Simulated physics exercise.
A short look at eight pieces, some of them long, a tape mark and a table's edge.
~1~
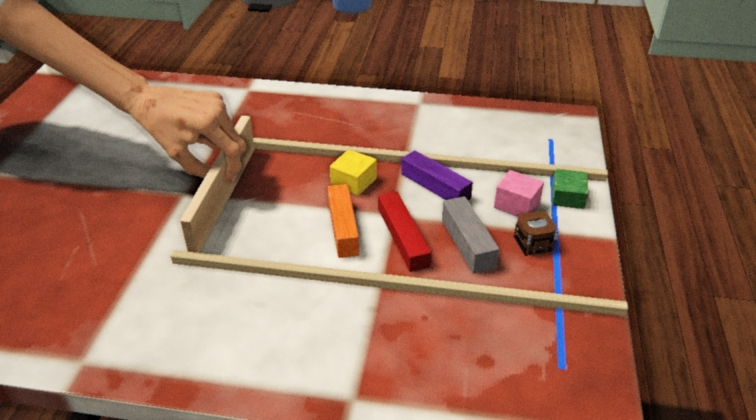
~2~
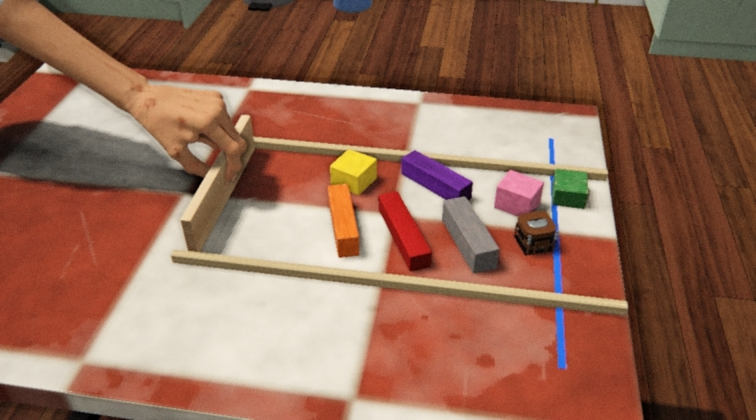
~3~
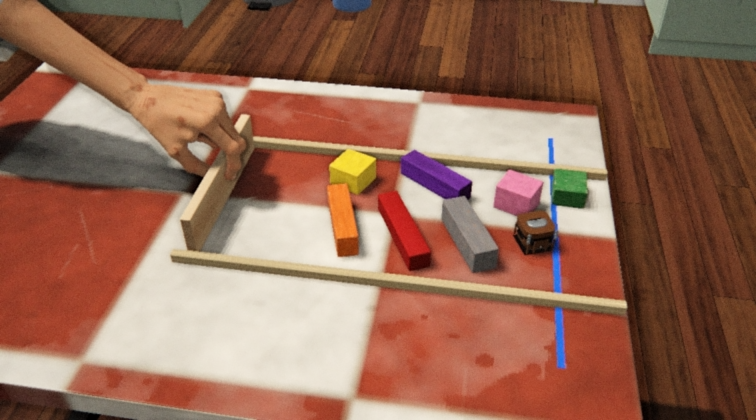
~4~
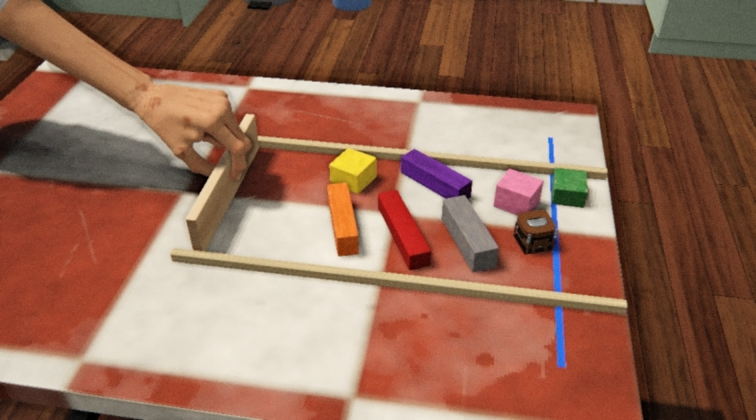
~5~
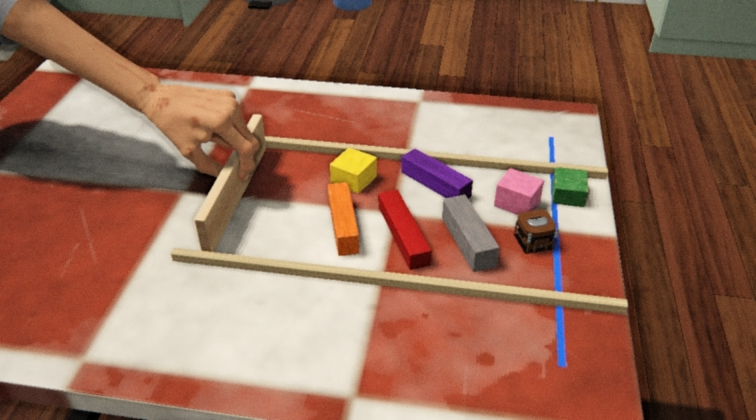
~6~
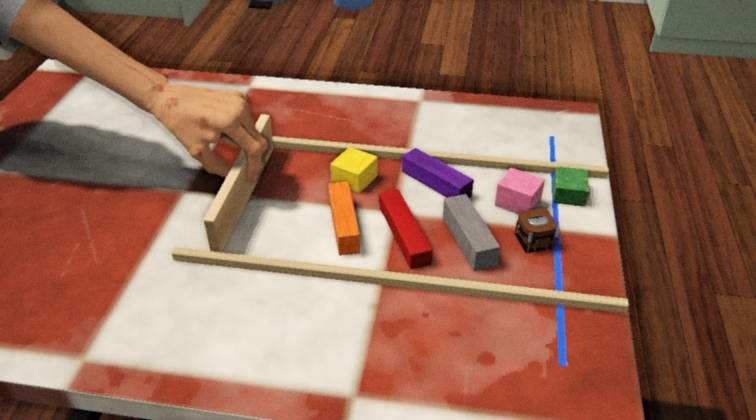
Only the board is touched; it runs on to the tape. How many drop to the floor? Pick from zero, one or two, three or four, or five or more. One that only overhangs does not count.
As it turns out, the number that fall off is three or four.
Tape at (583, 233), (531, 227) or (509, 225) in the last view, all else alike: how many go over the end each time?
It would be 5, 1 and 1.
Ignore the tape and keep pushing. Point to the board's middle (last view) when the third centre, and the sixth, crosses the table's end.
At (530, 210) for the third, at (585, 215) for the sixth.
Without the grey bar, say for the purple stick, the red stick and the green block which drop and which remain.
The purple stick remains up; the red stick stays on; the green block drops off.
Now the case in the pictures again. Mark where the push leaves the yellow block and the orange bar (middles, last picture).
Near (574, 187) and (570, 242).
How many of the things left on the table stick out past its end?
It comes to 2.
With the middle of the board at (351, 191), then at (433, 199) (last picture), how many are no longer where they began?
By then 2, and 6.
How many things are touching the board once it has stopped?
The number is 2.
A little later, none off yet; green block at rest near (571, 186); brown case at rest near (536, 231); pink block at rest near (520, 192).
Next, none off yet; green block at rest near (571, 186); brown case at rest near (536, 231); pink block moving near (531, 193).
Later still, none off yet; green block shifted about its own width near (616, 185); brown case shifted well along near (595, 239); pink block shifted well along near (590, 197).
When it is over, the number that fall off is three or four; down, pink block, brown case and green block.
